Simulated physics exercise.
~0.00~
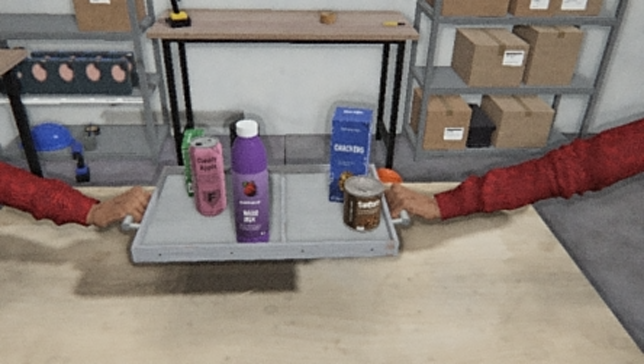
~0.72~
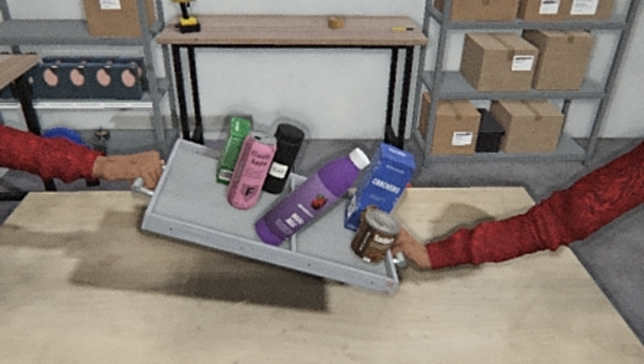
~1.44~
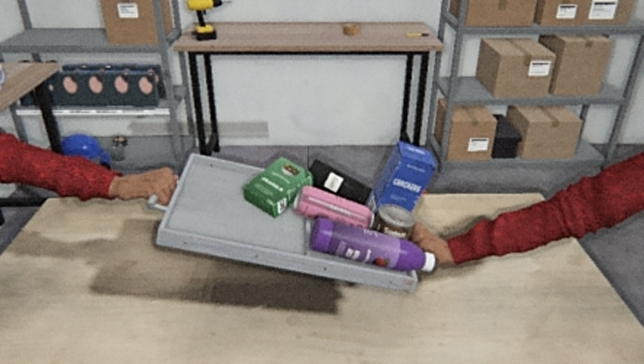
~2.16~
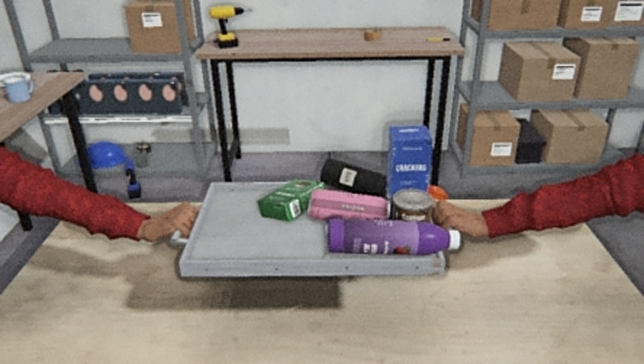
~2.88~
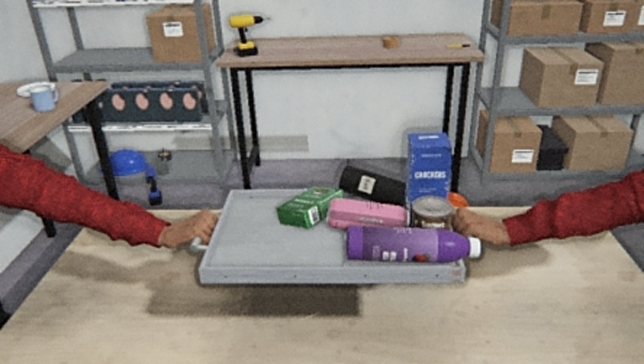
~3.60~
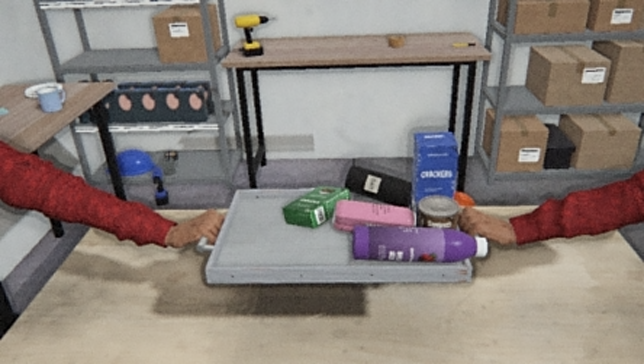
The video shows two hands holding a grey tray of containers above a table and tipping it steeply right side down, so the items slide right and several topple. The tray is levelled with the green packet, black jar, purple bottle and pink can lying down, the blue carton upright, all still aboard.
